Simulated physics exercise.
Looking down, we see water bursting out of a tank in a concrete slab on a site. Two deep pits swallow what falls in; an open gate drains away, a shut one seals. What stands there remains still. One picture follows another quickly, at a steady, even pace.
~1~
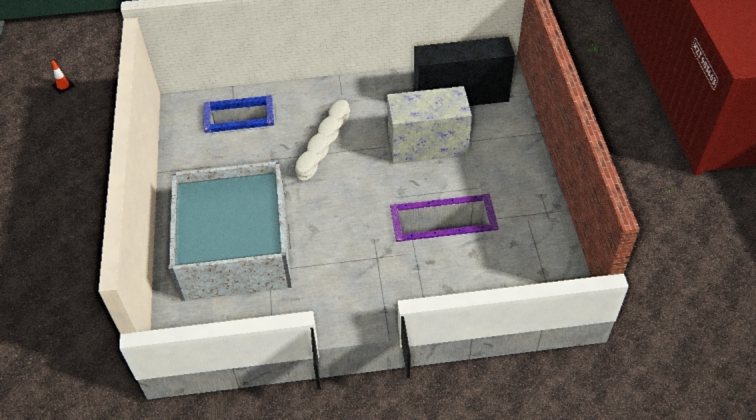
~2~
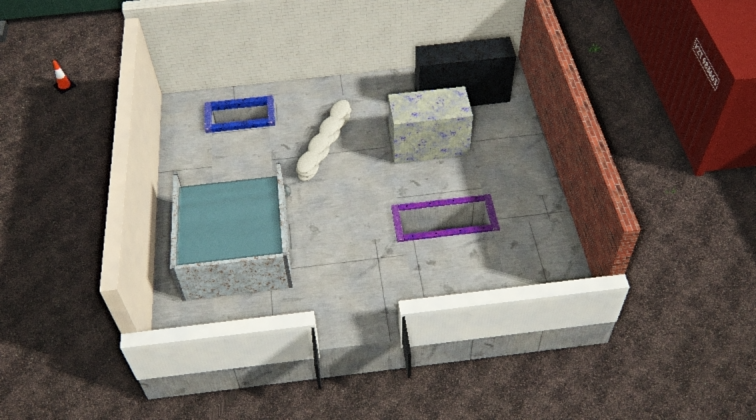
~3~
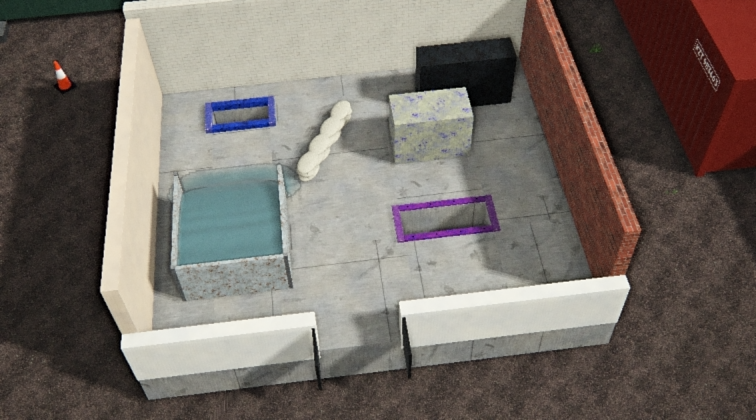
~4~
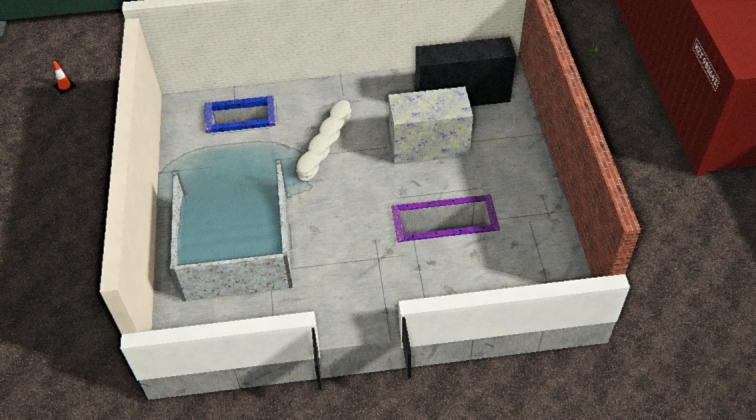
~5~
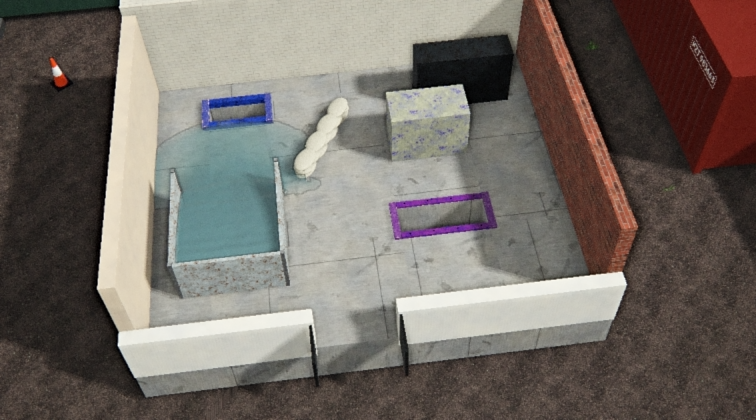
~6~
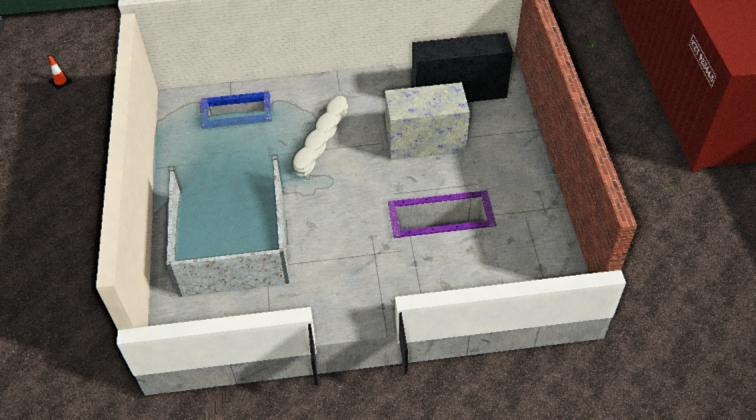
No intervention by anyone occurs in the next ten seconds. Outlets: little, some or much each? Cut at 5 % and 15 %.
The gate: Little. The blue pit: Much. The purple pit: Little.
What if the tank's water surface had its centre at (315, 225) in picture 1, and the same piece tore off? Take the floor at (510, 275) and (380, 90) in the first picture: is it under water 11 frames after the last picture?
Untouched, swamped.
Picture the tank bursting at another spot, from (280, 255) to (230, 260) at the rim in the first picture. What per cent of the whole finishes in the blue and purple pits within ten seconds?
Estimates in per cent: Blue 0, purple 2.
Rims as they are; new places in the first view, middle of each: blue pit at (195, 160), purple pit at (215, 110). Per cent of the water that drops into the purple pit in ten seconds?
Share for the purple pit: 20 percent.
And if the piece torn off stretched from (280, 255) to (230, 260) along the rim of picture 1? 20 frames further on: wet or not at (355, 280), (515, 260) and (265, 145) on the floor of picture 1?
Well, the first is hit by the spill, the next hit by the spill, the last missed by the spill.
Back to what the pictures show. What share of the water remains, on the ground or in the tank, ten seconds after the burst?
Roughly 70 per cent.
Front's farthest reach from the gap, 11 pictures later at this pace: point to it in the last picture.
Somewhere around (445, 65).
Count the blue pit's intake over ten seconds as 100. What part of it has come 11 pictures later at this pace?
About 65 per cent.
A moment on, water covers 25 % of the floor; the gate 0 %, the blue pit 10 %, the purple pit 0 %.
Next, water covers 30 % of the floor; the gate 0 %, the blue pit 19 %, the purple pit 0 %.
Then, water covers 35 % of the floor; the gate 0 %, the blue pit 25 %, the purple pit 0 %.
Later, water covers 65 % of the floor; the gate 0 %, the blue pit 28 %, the purple pit 0 %.
In the end, water covers 90 % of the floor; the gate 2 %, the blue pit 28 %, the purple pit 0 %.
